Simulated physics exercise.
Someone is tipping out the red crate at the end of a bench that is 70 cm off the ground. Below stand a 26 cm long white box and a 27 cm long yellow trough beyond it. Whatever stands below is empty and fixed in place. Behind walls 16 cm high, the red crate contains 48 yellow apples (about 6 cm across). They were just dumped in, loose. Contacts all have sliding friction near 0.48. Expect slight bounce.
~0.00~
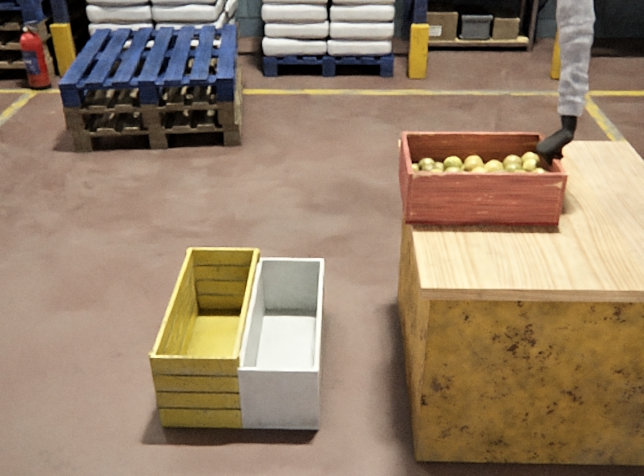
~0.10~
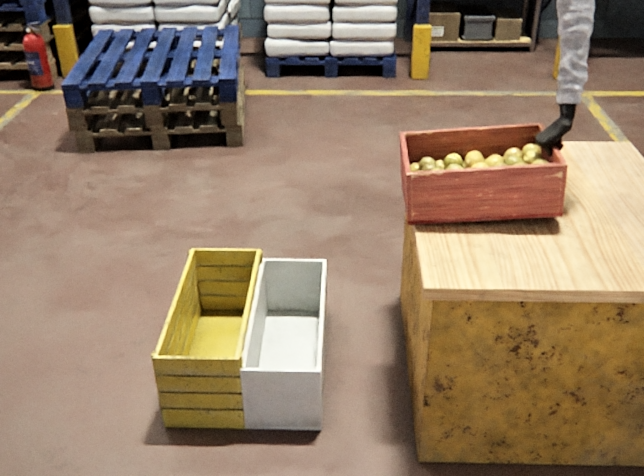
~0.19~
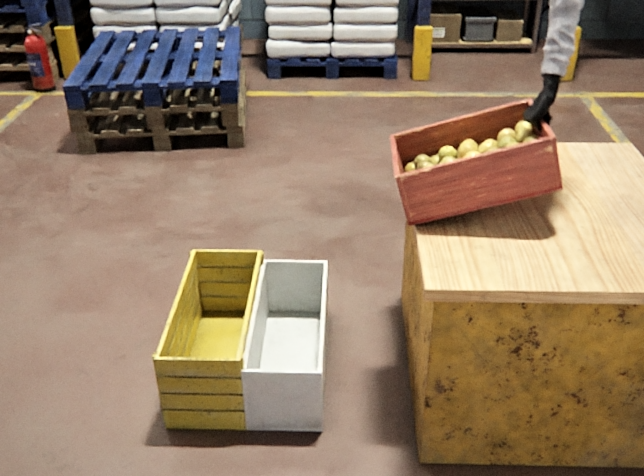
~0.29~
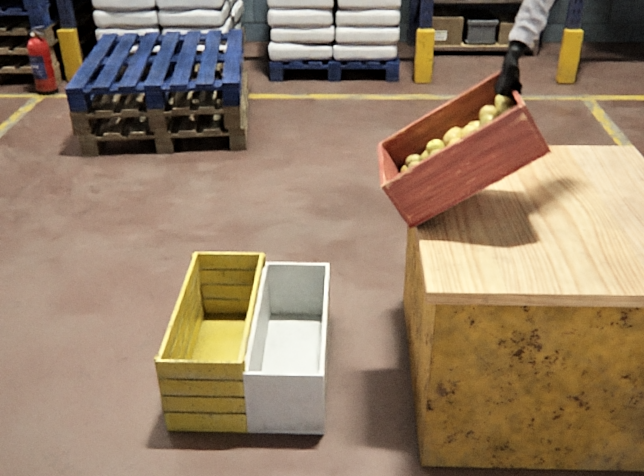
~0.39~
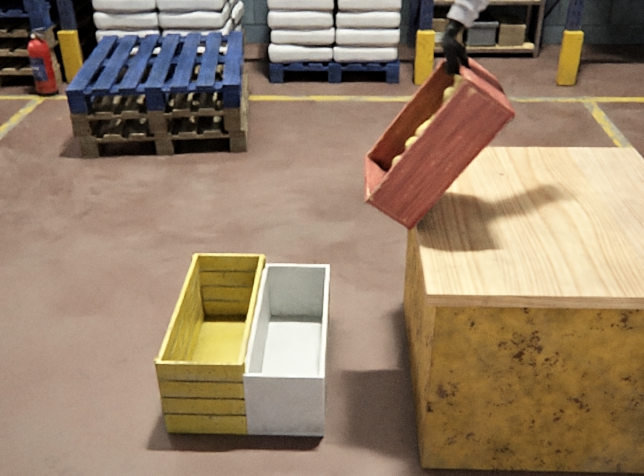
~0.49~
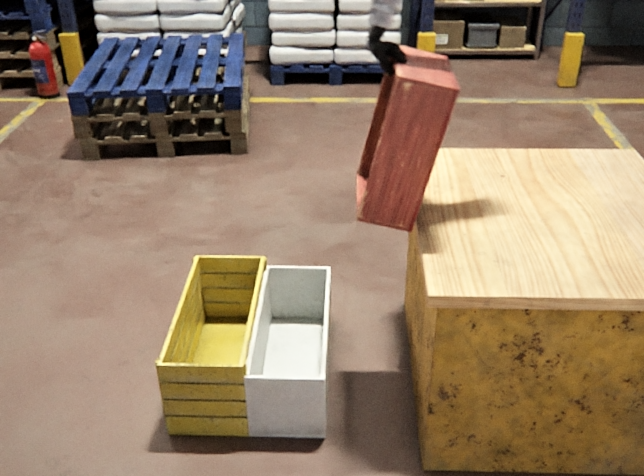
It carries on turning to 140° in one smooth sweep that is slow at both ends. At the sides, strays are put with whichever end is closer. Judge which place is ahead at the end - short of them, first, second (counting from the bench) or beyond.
Ahead at the end: First.
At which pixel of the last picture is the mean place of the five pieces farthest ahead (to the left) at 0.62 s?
At about (334, 140).
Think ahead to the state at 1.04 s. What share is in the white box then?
Roughly 45 percent.
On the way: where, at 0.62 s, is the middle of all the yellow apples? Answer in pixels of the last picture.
Roughly at pixel (358, 168).
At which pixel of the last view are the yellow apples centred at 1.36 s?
Around (278, 362).
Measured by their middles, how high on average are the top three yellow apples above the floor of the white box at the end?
I'd say near 10 cm.
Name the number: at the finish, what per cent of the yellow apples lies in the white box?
55 %.
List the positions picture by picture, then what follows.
In the first picture (each is followed by its nearest rim corner in this view), red crate, (563, 174); yellow trough, (232, 357); 0° from level; none out.
In the second picture, red crate, (563, 163); 4° from level.
In the third picture, red crate, (550, 137); 16° from level.
In the fourth picture, red crate, (520, 106); 34° from level.
In the fifth picture, red crate, (464, 81); 55° from level.
In the sixth picture, red crate, (396, 79); yellow trough, (239, 365); 77° from level; none out.
After 0.62 s, tilt 106°; 47 still in the red crate and 1 in the air.
After 0.80 s, tilt 134°; 7 still in the red crate and 41 in the air.
After 1.04 s, tilt 140°; 22 in the white box, 15 in the yellow trough and 11 in the air.
Final count (at 1.36 s), 27 in the white box, 16 in the yellow trough and 5 on the ground short of the white box.
